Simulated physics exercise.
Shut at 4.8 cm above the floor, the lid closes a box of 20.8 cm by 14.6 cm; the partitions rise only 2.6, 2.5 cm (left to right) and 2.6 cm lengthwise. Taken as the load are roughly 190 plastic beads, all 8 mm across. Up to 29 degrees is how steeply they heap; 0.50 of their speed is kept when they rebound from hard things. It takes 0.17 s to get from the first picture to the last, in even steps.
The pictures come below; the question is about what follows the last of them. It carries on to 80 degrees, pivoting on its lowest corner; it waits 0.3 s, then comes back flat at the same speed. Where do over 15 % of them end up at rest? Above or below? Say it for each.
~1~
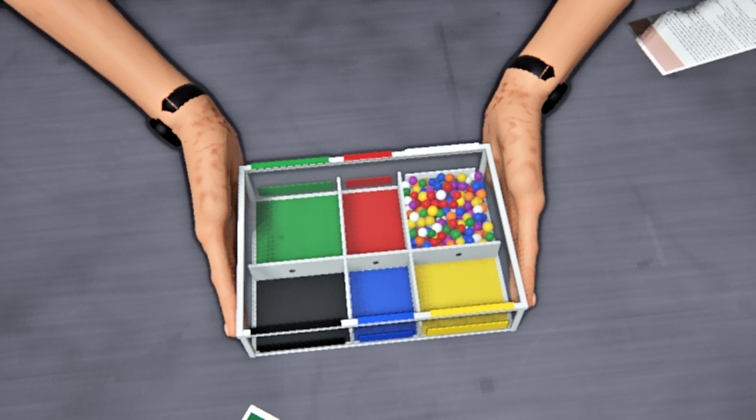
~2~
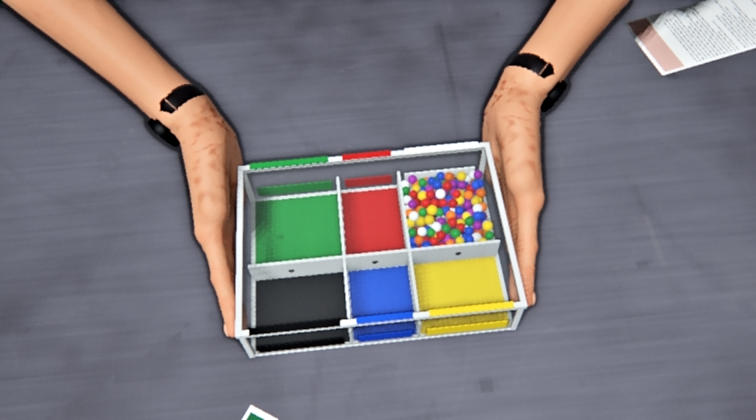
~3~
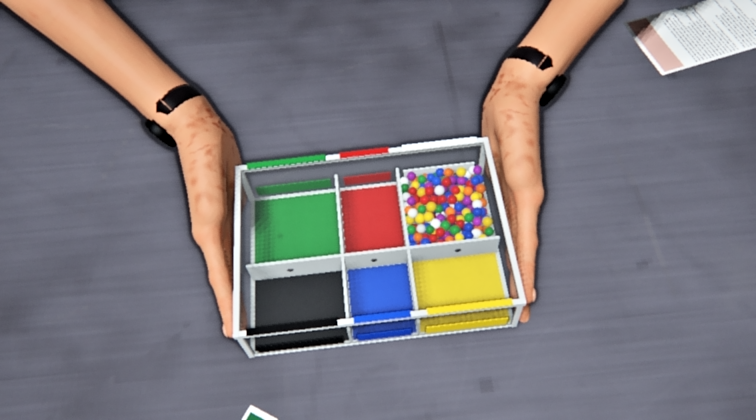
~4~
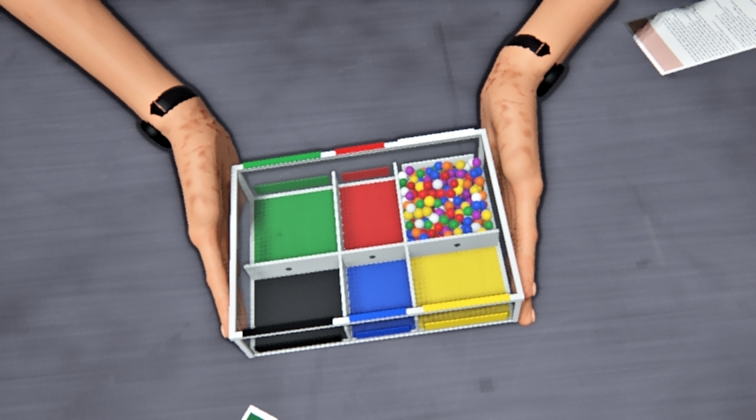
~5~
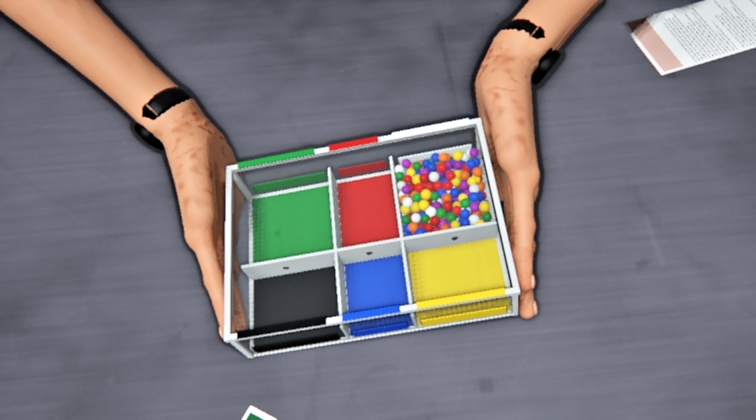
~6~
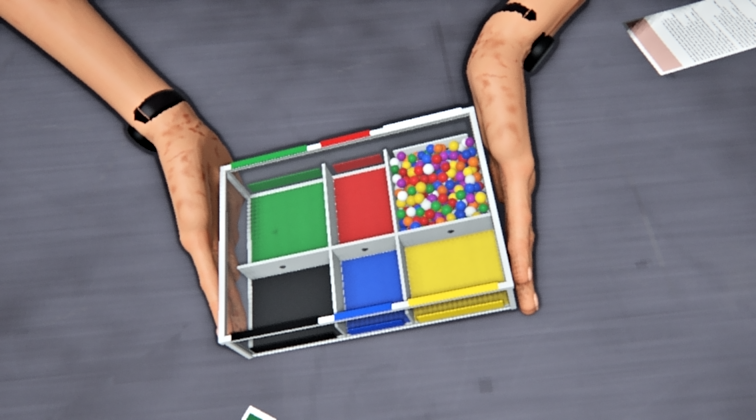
Outcome: Red: Fails, blue: Fails, green: Succeeds, yellow: Fails, white: Succeeds, black: Succeeds.
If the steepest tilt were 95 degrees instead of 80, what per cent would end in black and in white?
Then black would hold 55 percent and white 5 percent.
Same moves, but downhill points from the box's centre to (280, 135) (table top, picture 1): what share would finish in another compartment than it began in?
That comes to around 30 per cent.
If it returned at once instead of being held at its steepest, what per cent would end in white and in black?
White 30; black 25.
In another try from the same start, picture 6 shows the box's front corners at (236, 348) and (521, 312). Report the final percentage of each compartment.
Final shares: Red 0%, blue 30%, green 0%, yellow 20%, white 30%, black 25%.
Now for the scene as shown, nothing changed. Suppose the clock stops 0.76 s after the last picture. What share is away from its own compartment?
Roughly 60 per cent.
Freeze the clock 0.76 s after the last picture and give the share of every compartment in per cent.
You'd find red at 10, blue at 0, green at 30, yellow at 0, white at 40 and black at 20 per cent.
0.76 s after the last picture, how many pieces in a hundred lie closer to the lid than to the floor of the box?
50 per cent, give or take.
Then, 0.76 s after the last picture, tilt 80 degrees; red 10 %, green 30 %, white 40 %, black 20 %.
Then, 1.26 s after the last picture, tilt 43 degrees; red 5 %, green 30 %, white 30 %, black 30 %.
Then, 1.82 s after the last picture, tilt 0 degrees; red 5 %, green 30 %, white 30 %, black 30 %.
In the end, red 5 %, blue 0 %, green 30 %, yellow 0 %, white 30 %, black 30 %.
